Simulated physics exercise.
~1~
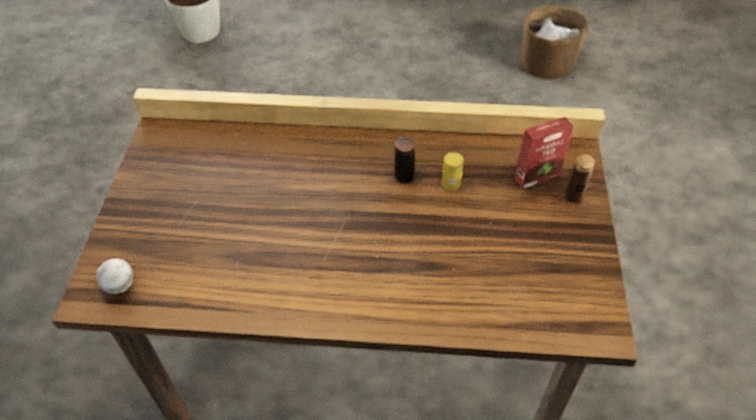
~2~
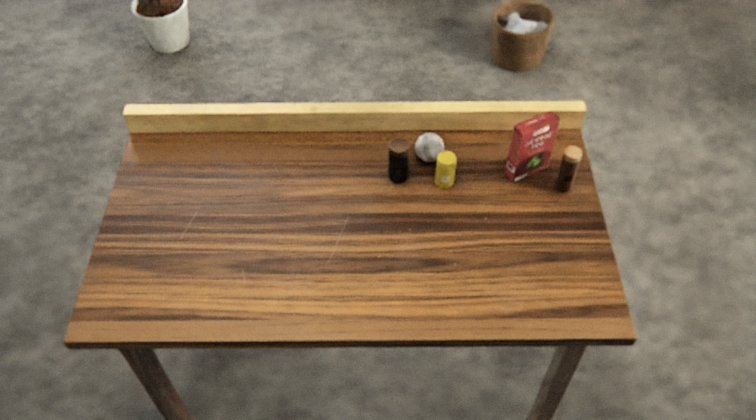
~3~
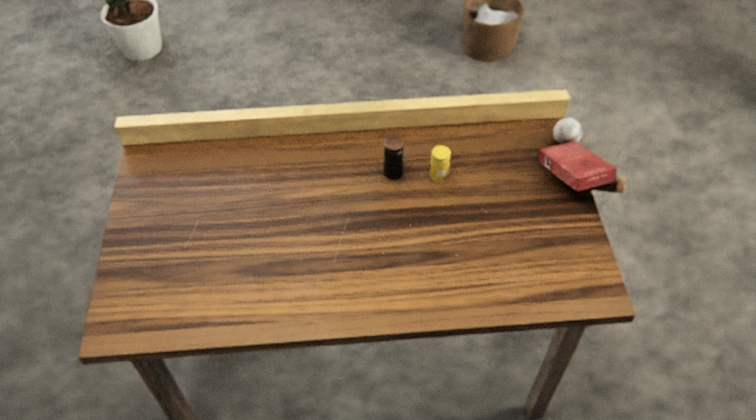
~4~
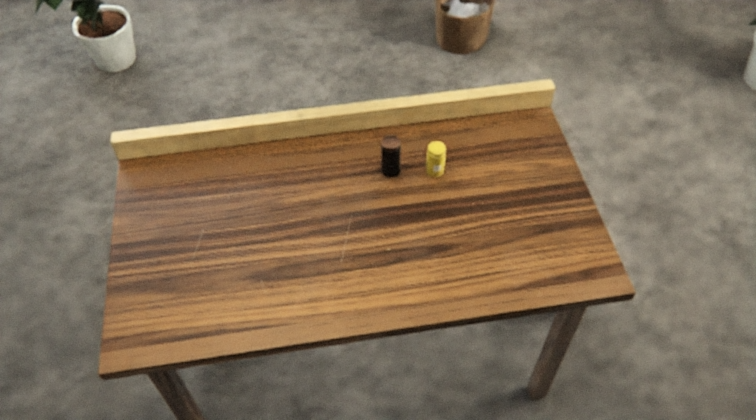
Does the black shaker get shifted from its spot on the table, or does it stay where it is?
The black shaker stays where it is, still standing beside the yellow one at the end.
